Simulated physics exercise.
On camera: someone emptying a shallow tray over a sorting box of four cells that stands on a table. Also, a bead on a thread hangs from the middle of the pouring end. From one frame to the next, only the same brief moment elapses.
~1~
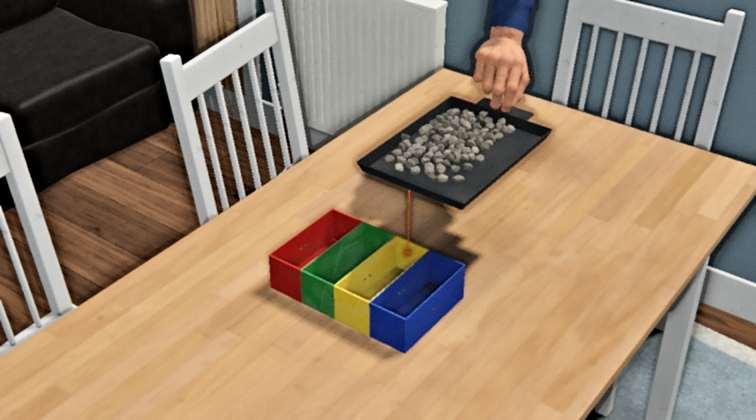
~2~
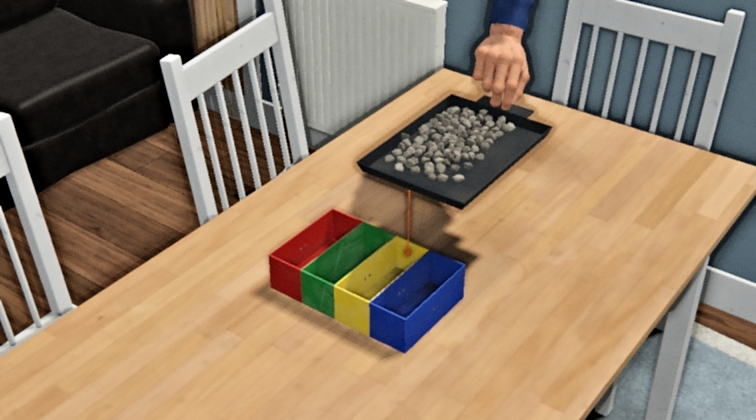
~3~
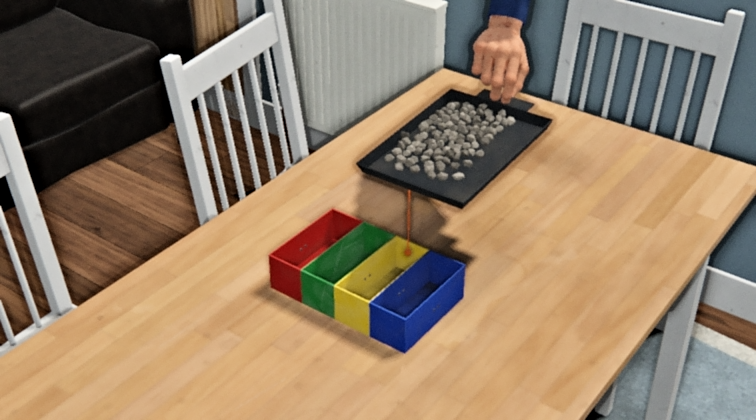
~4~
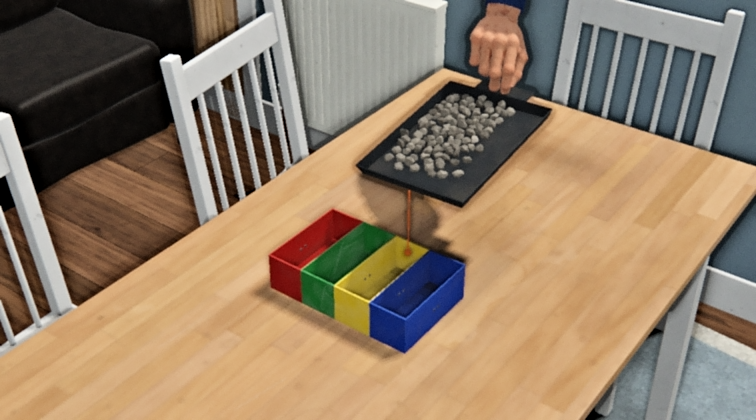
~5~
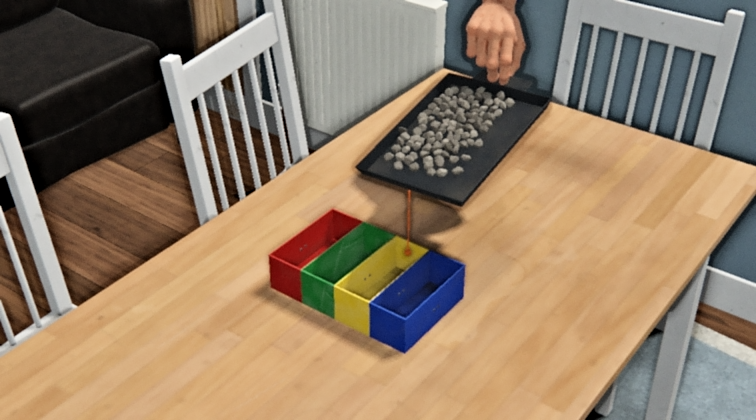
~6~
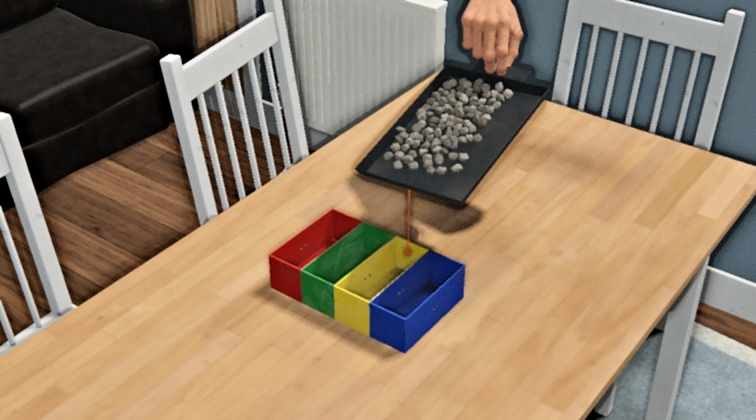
A hand gradually raising the far end of a dark tray of grey gravel above a red, green, yellow and blue box.
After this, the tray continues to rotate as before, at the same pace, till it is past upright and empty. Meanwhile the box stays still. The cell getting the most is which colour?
It is green.
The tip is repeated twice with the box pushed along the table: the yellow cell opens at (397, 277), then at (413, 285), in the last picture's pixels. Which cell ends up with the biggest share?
Run one gives the green cell; run two gives the cell in red.
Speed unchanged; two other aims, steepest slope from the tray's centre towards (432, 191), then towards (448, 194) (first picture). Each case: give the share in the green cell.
First some 0, then 0 per cent.
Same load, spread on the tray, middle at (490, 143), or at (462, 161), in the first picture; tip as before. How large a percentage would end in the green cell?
It's 50 percent the first time and 60 percent the second.
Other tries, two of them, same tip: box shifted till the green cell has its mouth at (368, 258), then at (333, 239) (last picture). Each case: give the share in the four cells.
Roughly 100 per cent the first time and 100 per cent the second.
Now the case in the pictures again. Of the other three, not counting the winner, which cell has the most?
The answer is the yellow cell.
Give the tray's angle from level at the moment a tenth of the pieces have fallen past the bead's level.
Roughly 65 degrees of tilt.
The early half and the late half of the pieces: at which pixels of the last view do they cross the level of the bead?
Close to (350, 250), then close to (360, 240).
Soon after the last picture, tray tipped steeply; most on the tray; a small part falling or outside the box.
A little later, tray tipped right over; a small part on the tray; about half in the green cell; about a quarter in the yellow cell; a small part in the red cell; a stray few in the blue cell; a small part falling or outside the box.
Later still, tray tipped past a quarter turn; about two thirds in the green cell; about a third in the yellow cell; a small part in the red cell; a stray few in the blue cell; a stray few falling or outside the box.
At rest, tray tipped past a quarter turn; about two thirds in the green cell; about a third in the yellow cell; a small part in the red cell; a stray few in the blue cell; a stray few outside the box.
